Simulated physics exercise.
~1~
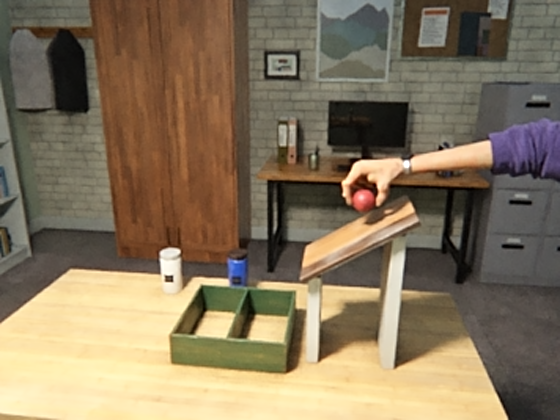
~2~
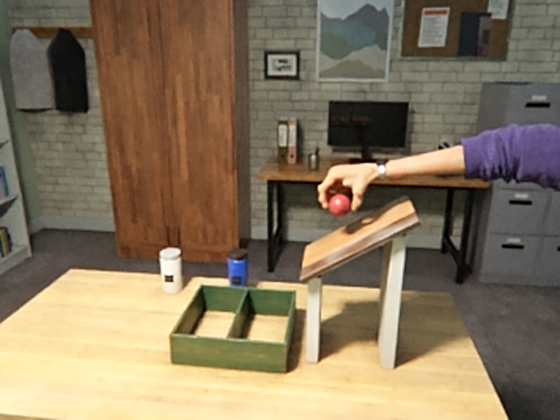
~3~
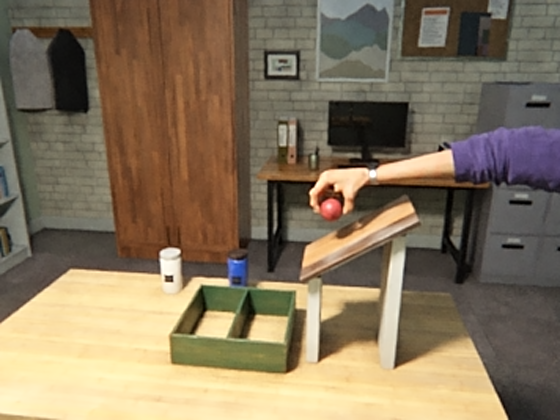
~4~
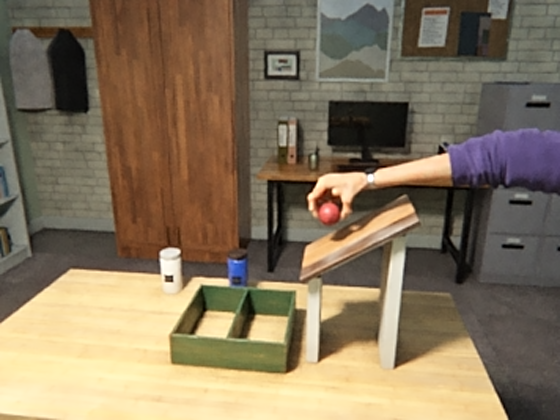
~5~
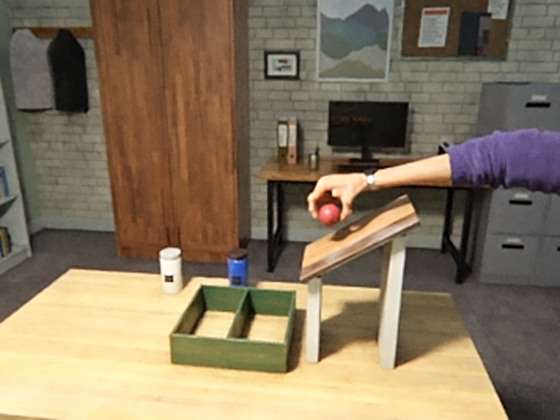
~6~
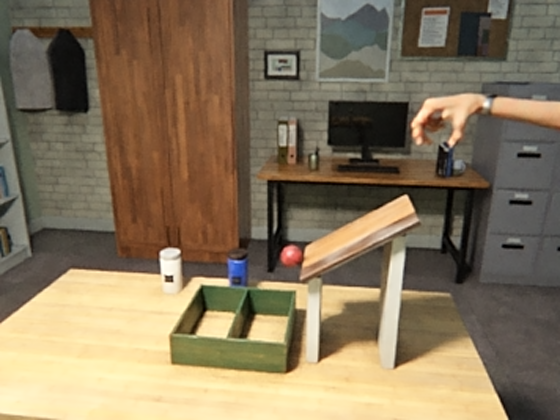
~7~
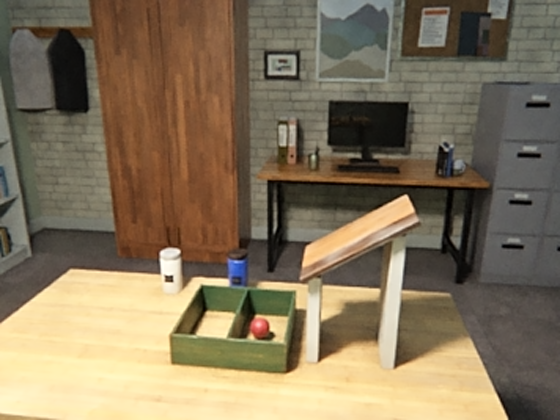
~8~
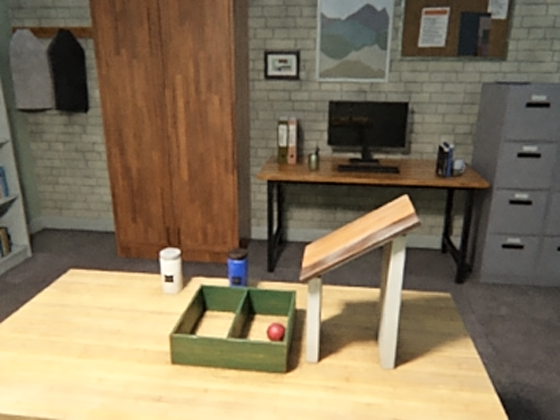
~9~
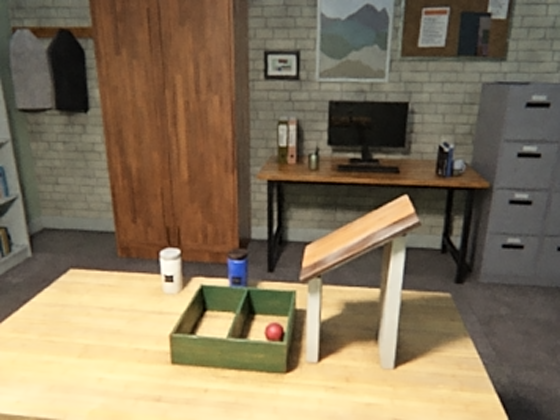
A hand releasing a red ball above a sloping wooden board, the ball dropping left into the green tray's nearer bay and settling.
